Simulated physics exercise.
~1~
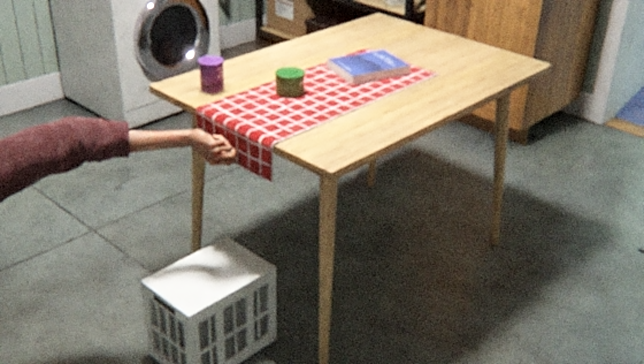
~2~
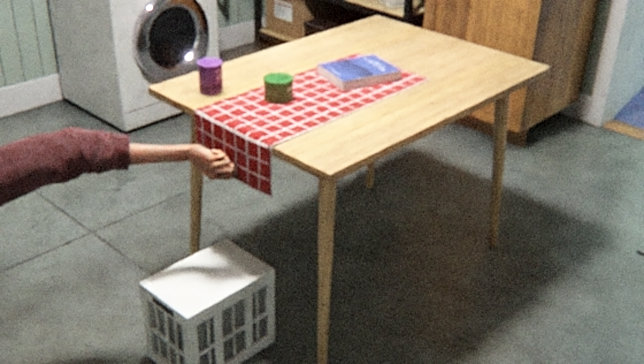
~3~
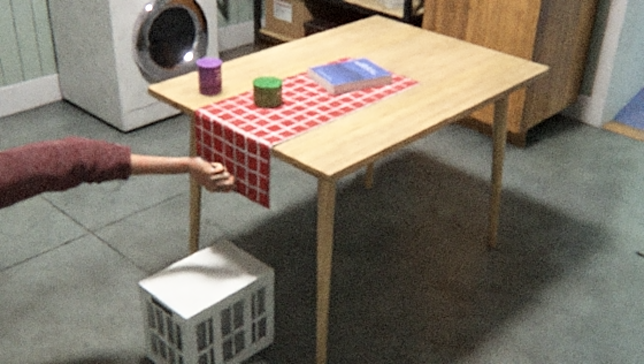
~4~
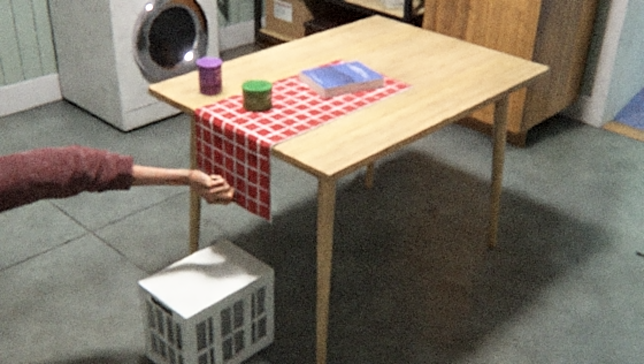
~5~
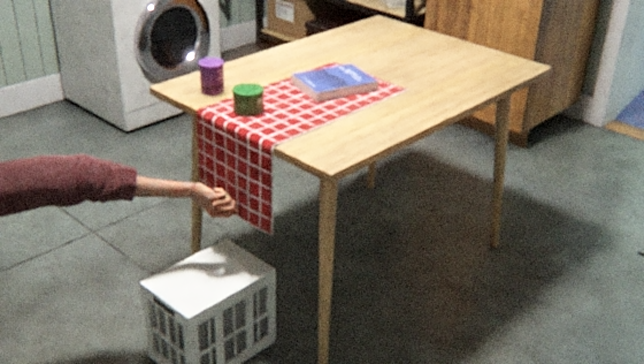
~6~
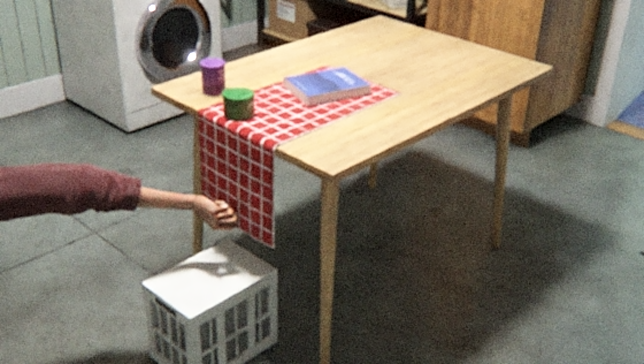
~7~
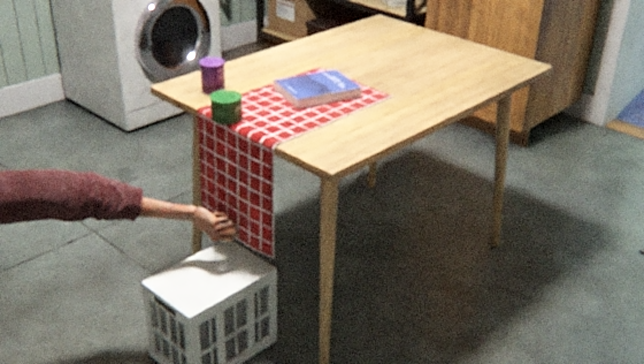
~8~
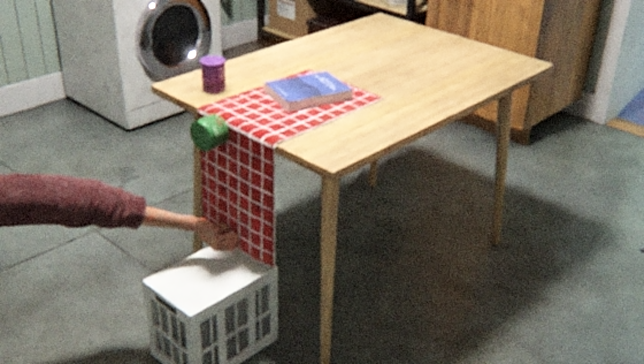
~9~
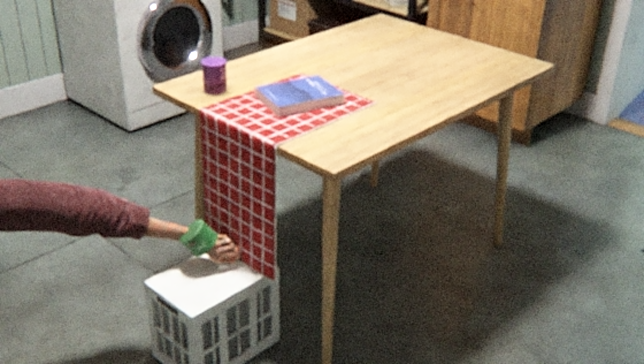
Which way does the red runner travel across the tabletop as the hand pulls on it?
It slides to the left across the tabletop, with more of it coming down over the table's edge.
